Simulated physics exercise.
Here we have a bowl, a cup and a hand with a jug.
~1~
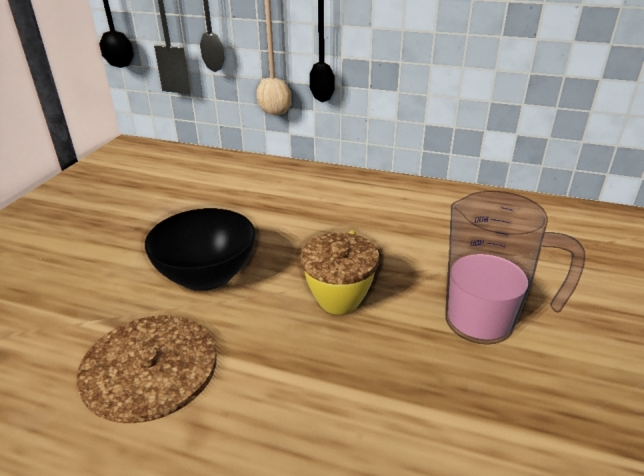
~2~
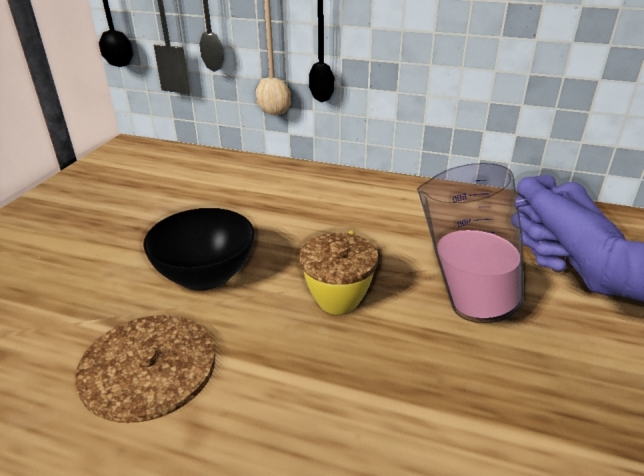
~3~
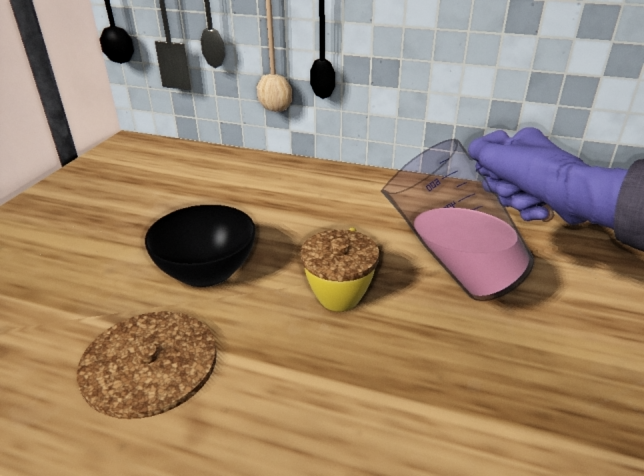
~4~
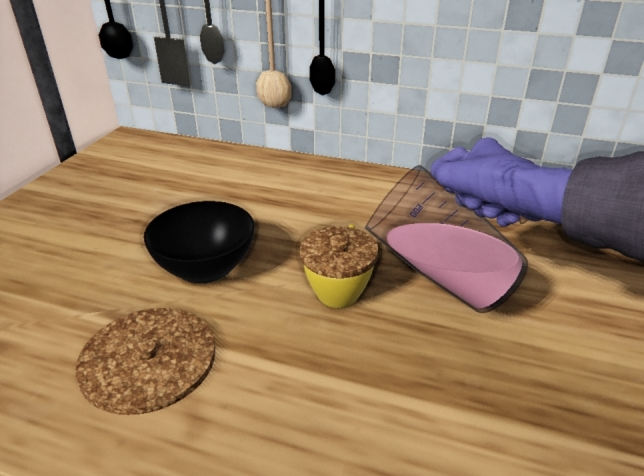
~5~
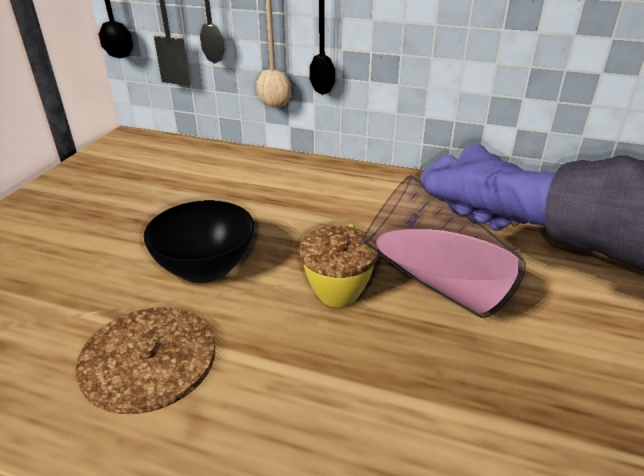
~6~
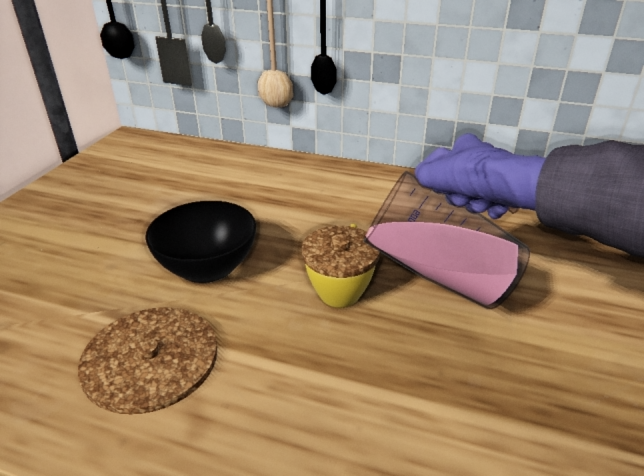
A purple-gloved hand in a grey sleeve takes a clear jug of pink liquid by its handle at the right of a wooden counter, seen from slightly above. A black bowl sits left, a yellow cup with a cork-like lid at centre, and a matching lid lies front left, below hanging utensils and blue-grey tiles. The hand lifts and tilts the jug leftward beside the cup, the liquid staying inside.
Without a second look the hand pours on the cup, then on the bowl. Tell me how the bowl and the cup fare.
The bowl catches it; the cup gets none inside.
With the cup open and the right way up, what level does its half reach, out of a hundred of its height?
Near 75 in a hundred.
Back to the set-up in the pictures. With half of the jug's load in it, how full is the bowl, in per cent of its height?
Close to 40 %.
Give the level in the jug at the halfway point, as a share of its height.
Some 20 per cent.
A moment on, it hits the lid of the cup and runs off.
Further on, the pink milk goes into the bowl.
When it is over, the cup is empty, in a puddle; the bowl has its share inside.
